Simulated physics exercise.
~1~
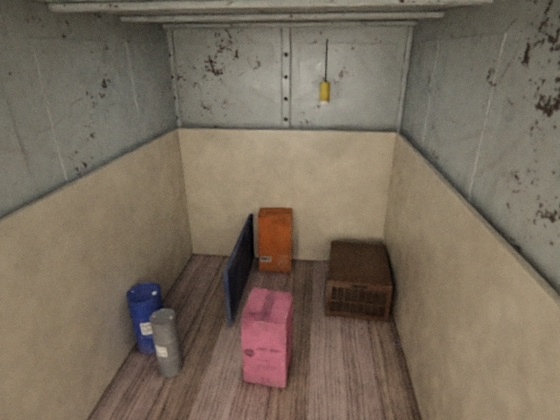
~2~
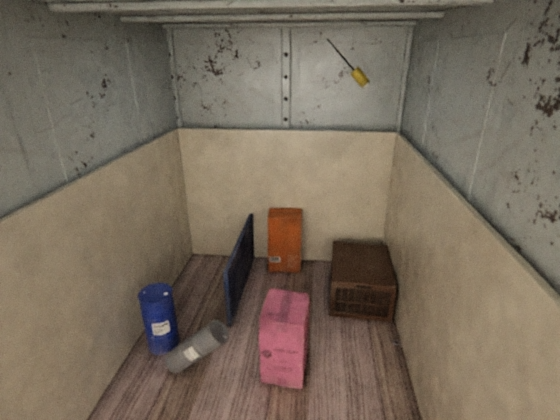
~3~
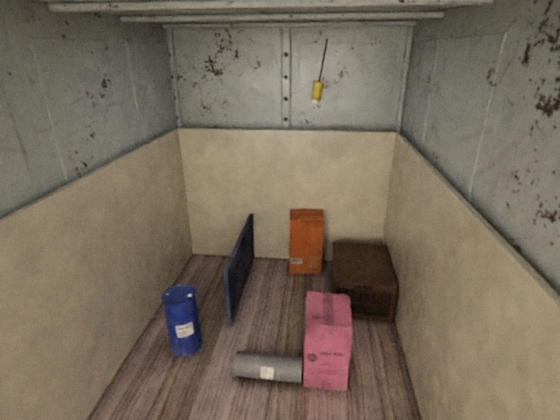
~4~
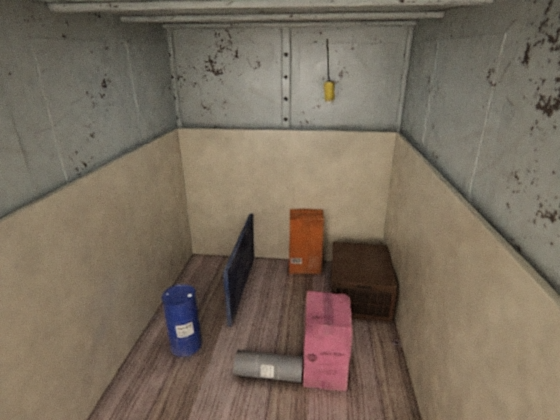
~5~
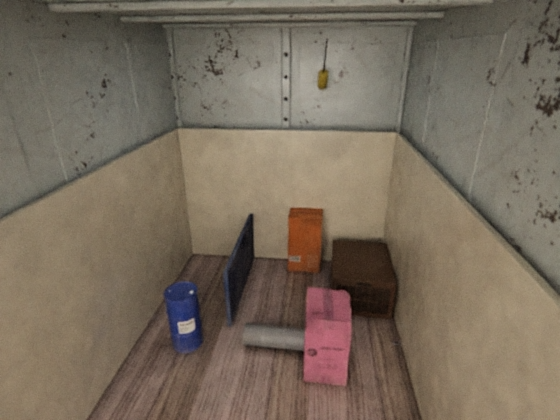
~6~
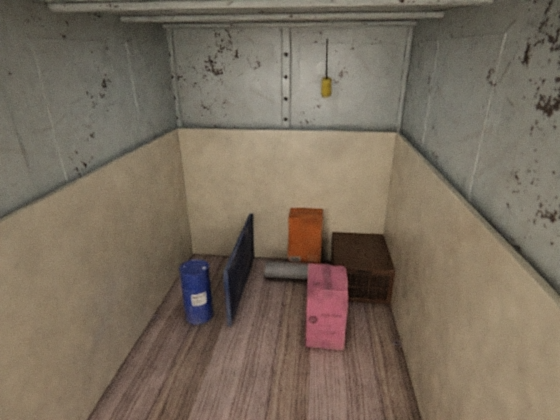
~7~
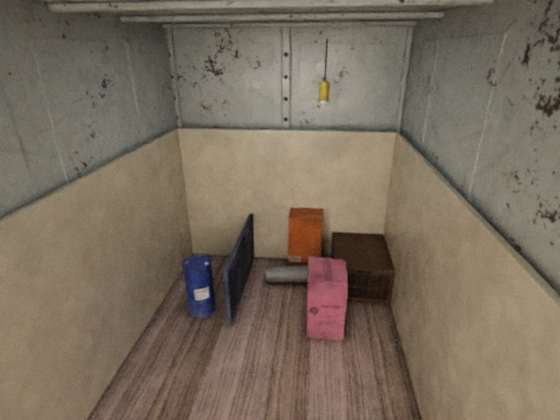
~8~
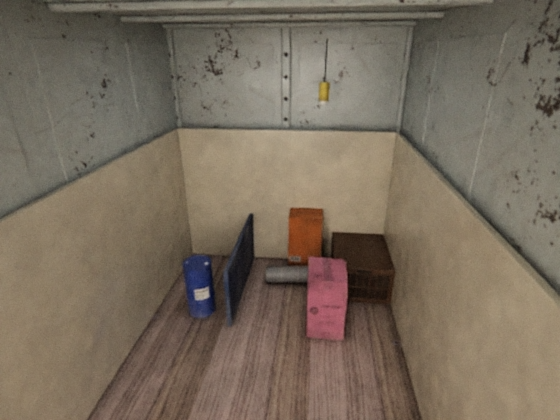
Moving van load bay with boxes, chest and canisters sliding right, the grey canister toppling, then sliding forwards and settling.
